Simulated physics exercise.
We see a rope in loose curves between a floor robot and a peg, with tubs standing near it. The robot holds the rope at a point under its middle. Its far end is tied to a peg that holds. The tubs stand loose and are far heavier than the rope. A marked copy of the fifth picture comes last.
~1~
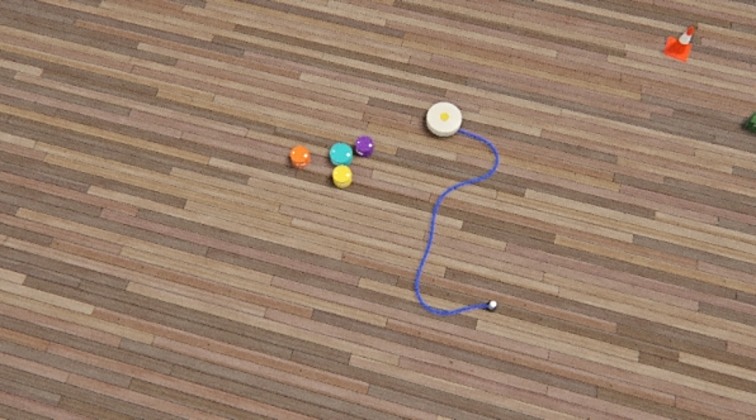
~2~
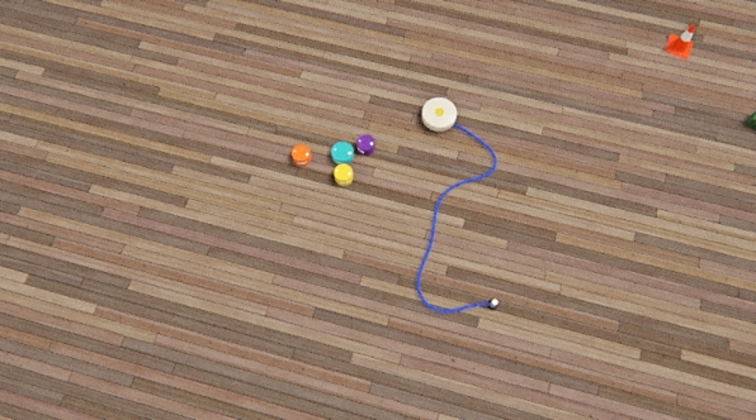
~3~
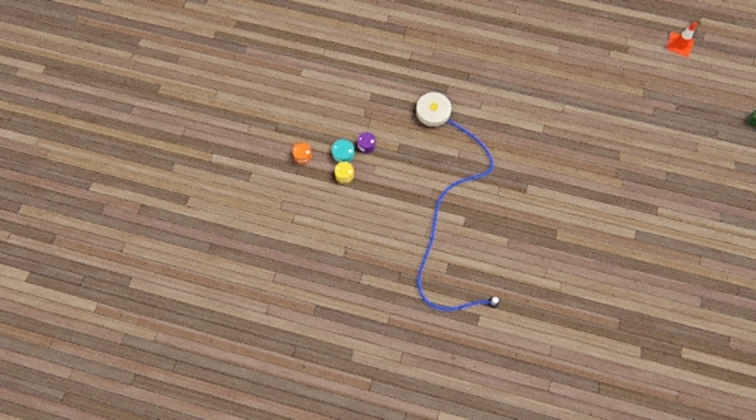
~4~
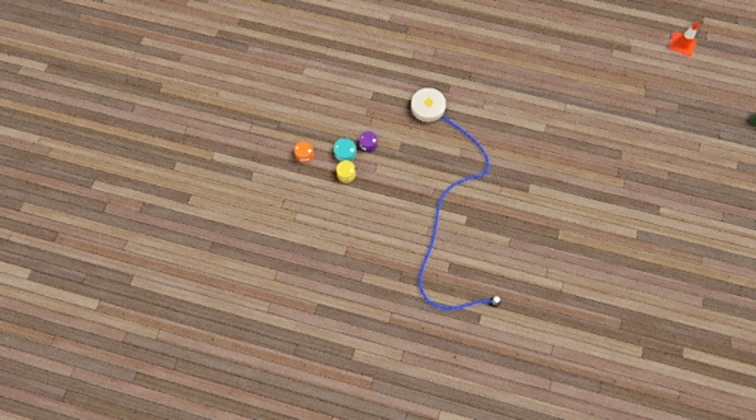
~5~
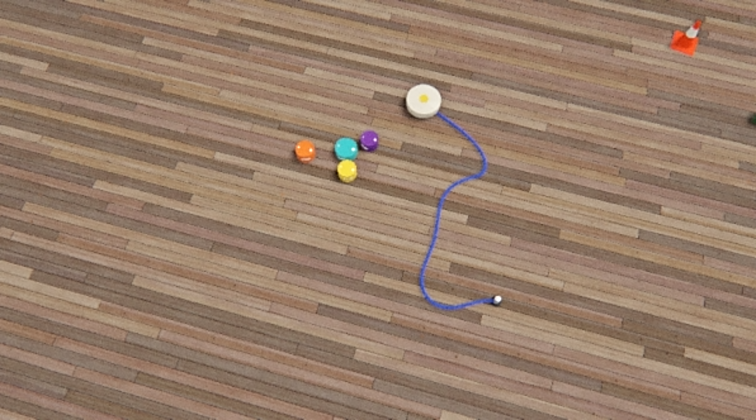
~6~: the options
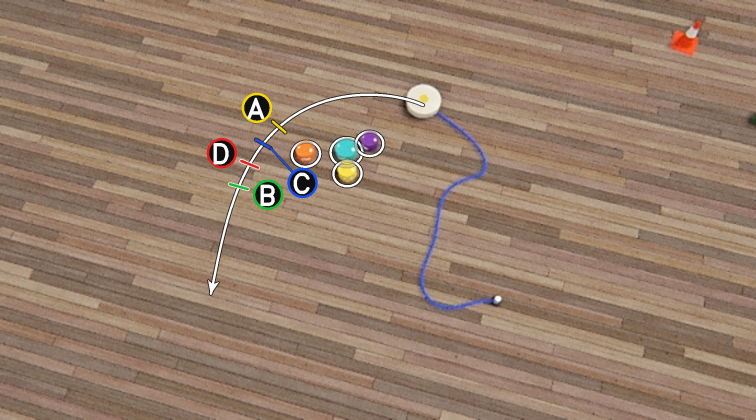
A white disc with a yellow centre, trailing a loosely curving blue rope, sits on a brown wood-plank floor seen from high above at an angle. Orange, turquoise, purple and yellow tubs cluster to its left, the rope's far end meets a small peg below, and an orange cone stands at upper right. The disc slides slightly up and left, drawing the upper rope along, while the view shifts very slightly.
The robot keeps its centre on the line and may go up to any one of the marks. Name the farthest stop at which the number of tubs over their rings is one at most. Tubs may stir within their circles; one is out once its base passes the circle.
It should halt at D.
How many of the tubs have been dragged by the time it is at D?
One.
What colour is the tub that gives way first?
The purple one.
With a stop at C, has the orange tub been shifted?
No.
On the copy, A at (279, 127); B at (239, 187); C at (263, 144); D at (250, 164); the route from (423, 105) via (270, 136) to (211, 294).
On D. First, robot (354, 92).
Then, robot (288, 116).
Finally, robot (249, 162); purple tub (366, 150); one over the rings.
By contrast, A is within the limit but short; B has three over the rings; C is within the limit but short.
